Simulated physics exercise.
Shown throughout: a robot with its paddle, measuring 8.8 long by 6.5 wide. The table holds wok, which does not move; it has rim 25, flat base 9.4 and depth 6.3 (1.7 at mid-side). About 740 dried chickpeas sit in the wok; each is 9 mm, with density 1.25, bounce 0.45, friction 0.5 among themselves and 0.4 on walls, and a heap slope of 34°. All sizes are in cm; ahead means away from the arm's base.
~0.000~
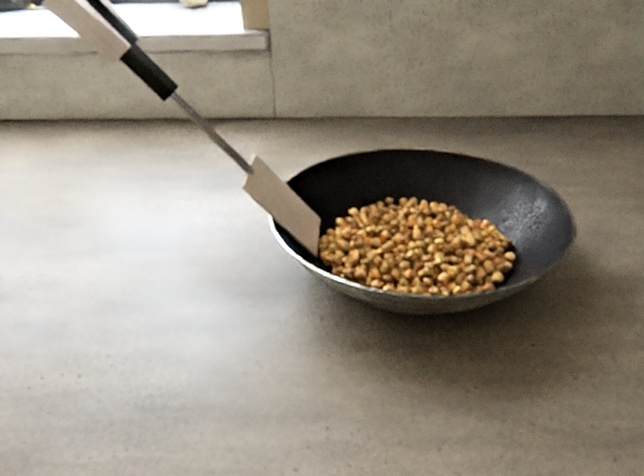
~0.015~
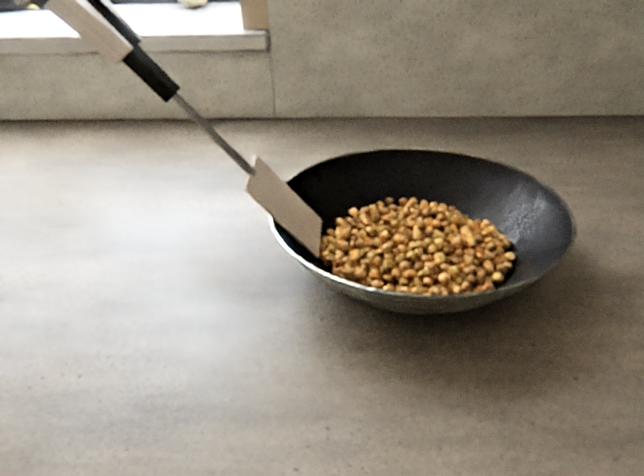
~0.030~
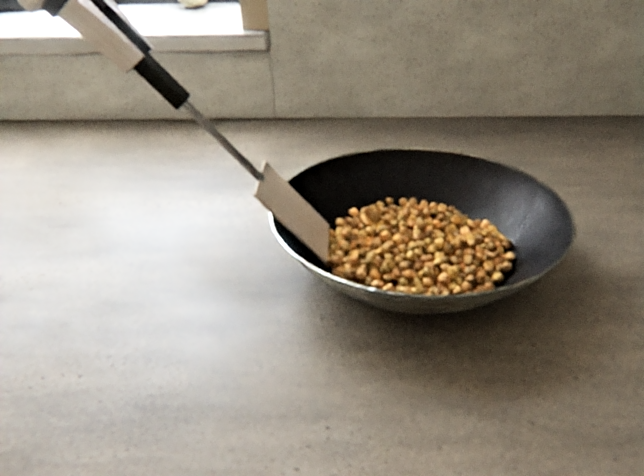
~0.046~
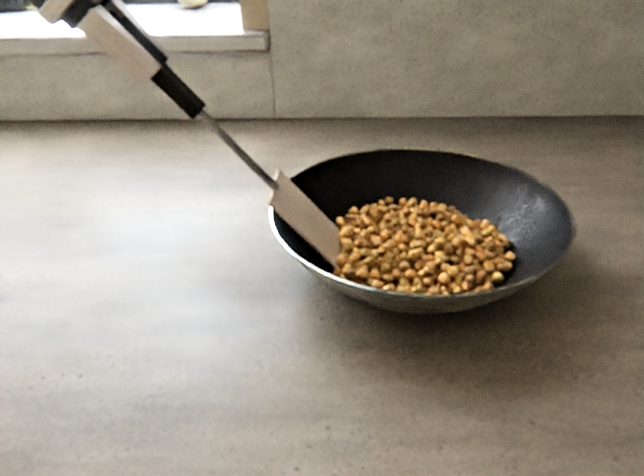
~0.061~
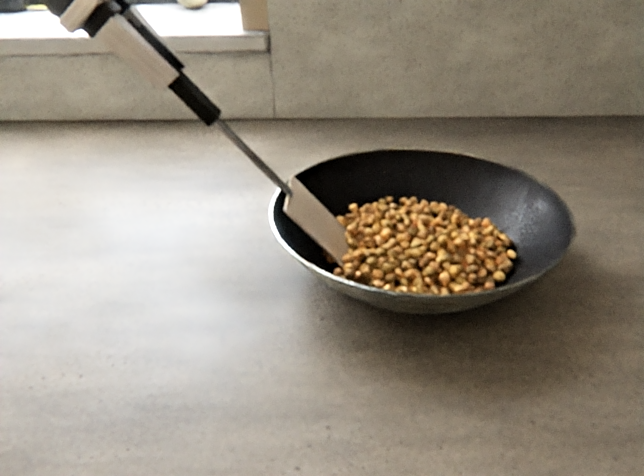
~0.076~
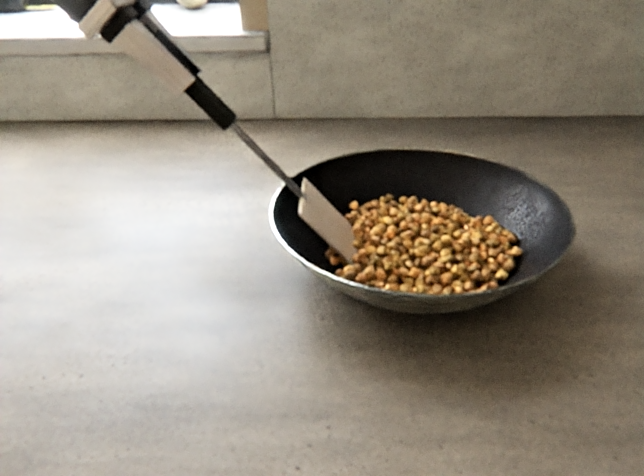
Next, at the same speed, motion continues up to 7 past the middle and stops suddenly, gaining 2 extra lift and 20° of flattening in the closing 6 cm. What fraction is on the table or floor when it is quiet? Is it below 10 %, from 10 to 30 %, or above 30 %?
Below 10 %.
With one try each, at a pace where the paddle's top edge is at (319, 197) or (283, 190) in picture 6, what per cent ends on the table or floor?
First try around 15 %, second try around 0 %.
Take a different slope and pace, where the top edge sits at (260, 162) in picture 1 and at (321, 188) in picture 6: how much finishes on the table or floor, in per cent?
Roughly 10 percent ends up there.
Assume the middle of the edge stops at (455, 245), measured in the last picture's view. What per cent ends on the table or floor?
0 %, roughly.
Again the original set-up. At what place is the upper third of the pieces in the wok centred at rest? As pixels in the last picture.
I'd put it close to (512, 227).
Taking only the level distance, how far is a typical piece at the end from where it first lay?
Some 3 centimetres.
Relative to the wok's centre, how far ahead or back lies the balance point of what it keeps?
The kept load is shifted forward by about 4.0 cm.
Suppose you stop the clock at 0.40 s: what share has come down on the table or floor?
Roughly 0 percent of it.
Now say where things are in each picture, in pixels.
The paddle top edge at (249, 170), sloping 50°; upper third of the load around (418, 244), from x 320 to 510, top at y 200; 741 in the wok, in the first frame.
The paddle top edge at (250, 171), sloping 50°; upper third of the load around (418, 244), from x 320 to 510, top at y 200, in the second frame.
The paddle top edge at (259, 177), sloping 50°; upper third of the load around (419, 243), from x 325 to 510, top at y 200, in the third frame.
The paddle top edge at (274, 185), sloping 50°; upper third of the load around (418, 242), from x 325 to 510, top at y 200, in the fourth frame.
The paddle top edge at (288, 191), sloping 50°; upper third of the load around (416, 241), from x 325 to 510, top at y 200, in the fifth frame.
The paddle top edge at (302, 195), sloping 50°; upper third of the load around (421, 241), from x 330 to 515, top at y 195; 741 in the wok, in the sixth frame.
After 0.13 s, sloping 50°, highest piece 5 above the table; 741 in the wok.
After 0.18 s, sloping 42°, highest piece 6 above the table; 741 in the wok.
After 0.40 s, sloping 30°, highest piece 7 above the table; 726 in the wok, 8 on the table or floor, 7 on the blade or in flight.
After 1.45 s, sloping 30°, highest piece 6 above the table; 724 in the wok, 17 on the table or floor.
In the end, 724 in the wok, 17 on the table or floor. That is 2 % on the table or floor.
